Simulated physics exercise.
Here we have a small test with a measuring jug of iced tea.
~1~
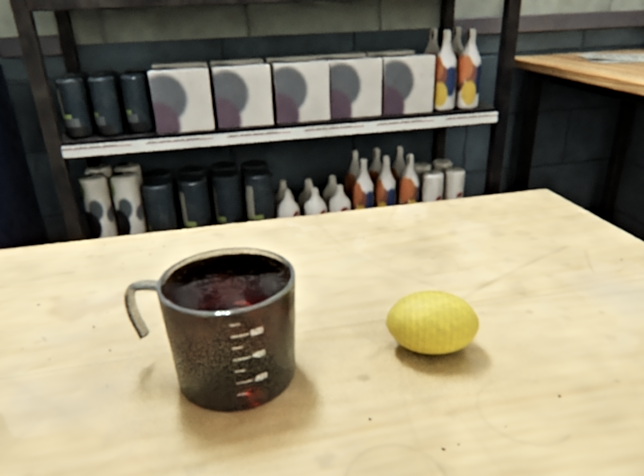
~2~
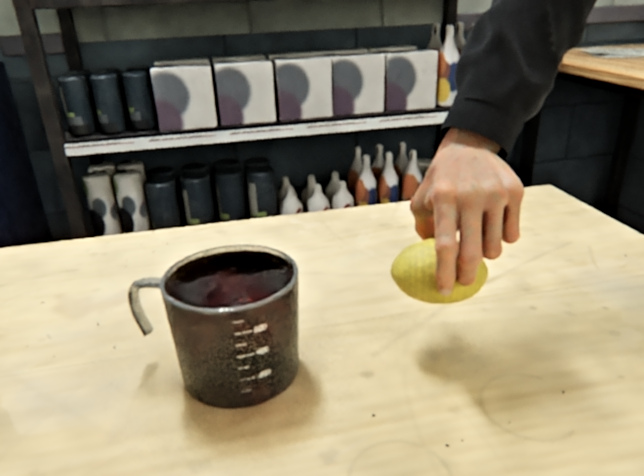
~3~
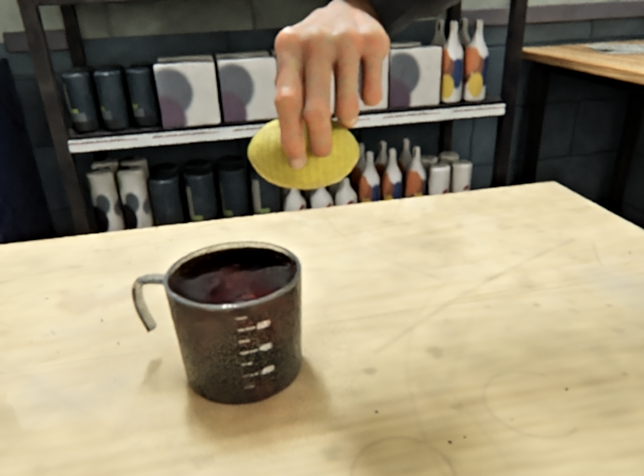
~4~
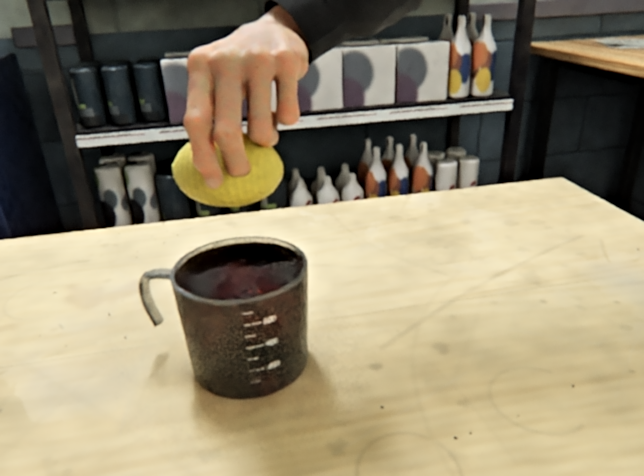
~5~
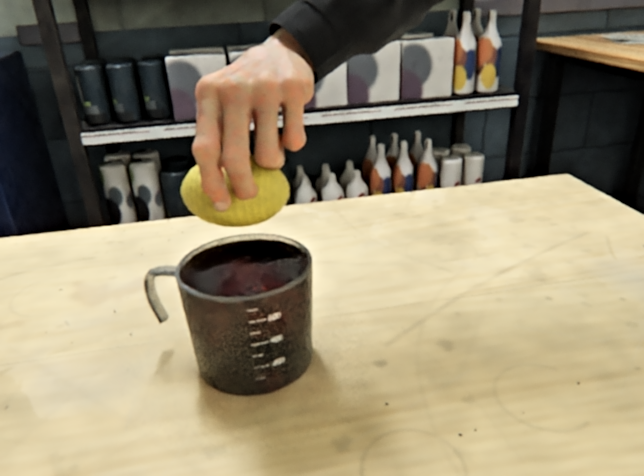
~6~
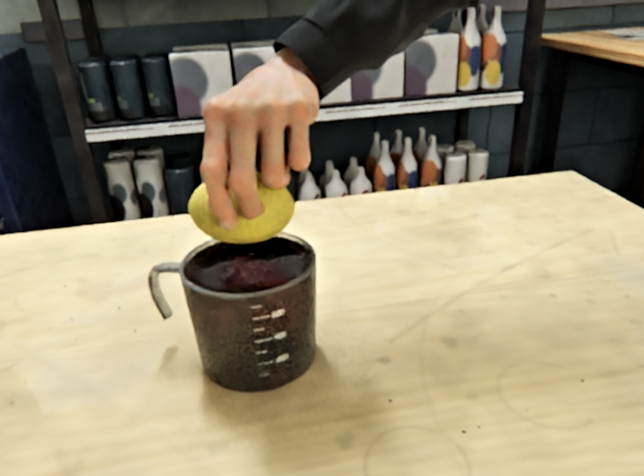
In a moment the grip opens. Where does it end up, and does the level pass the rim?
It floats, and the measuring jug runs over.
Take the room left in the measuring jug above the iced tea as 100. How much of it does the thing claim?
Close to 330 %.
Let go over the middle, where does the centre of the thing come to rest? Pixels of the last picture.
Roughly at (251, 278).
Shortly, the lemon enters the iced tea; the measuring jug is full to the brim; the top is wet.
Then, the lemon comes up again; the measuring jug is full to the brim; the top is wet.
At the finish, the lemon bobs at the top; the measuring jug is full to the brim; the top is wet.
